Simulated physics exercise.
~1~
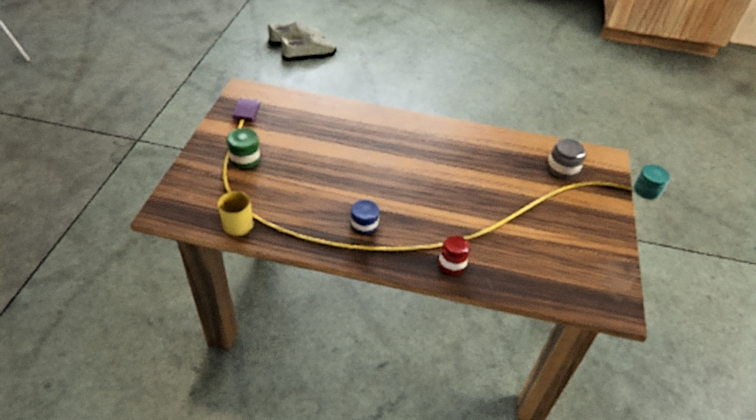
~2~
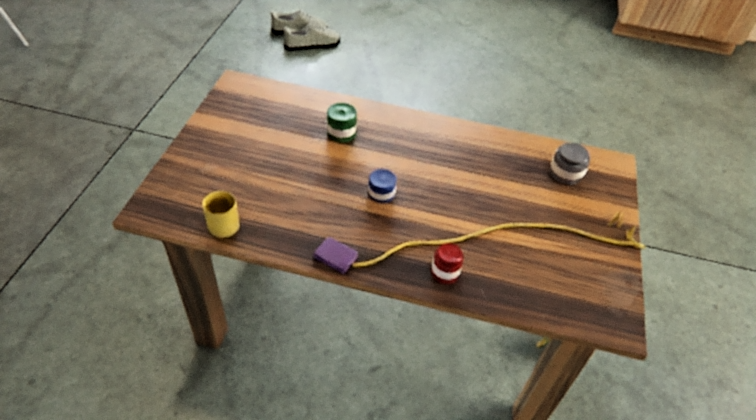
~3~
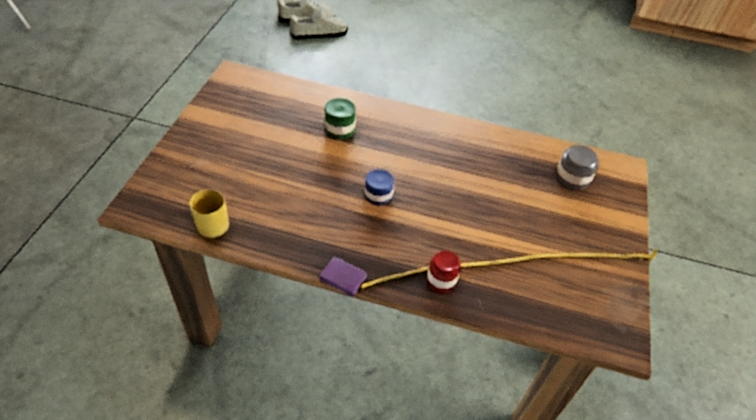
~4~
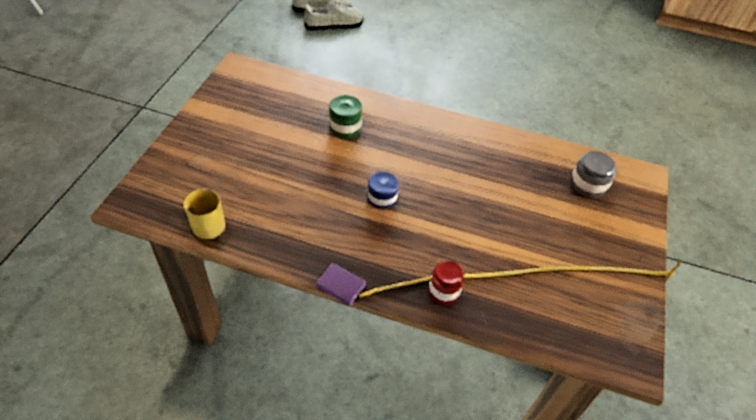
The footage shows a yellow cord joining a purple block to a teal cylinder dropping off a wooden table's right edge; the block is dragged toward the front, the green and blue containers shift, and all but the teal piece remain on top, the cord stretched to the right edge.
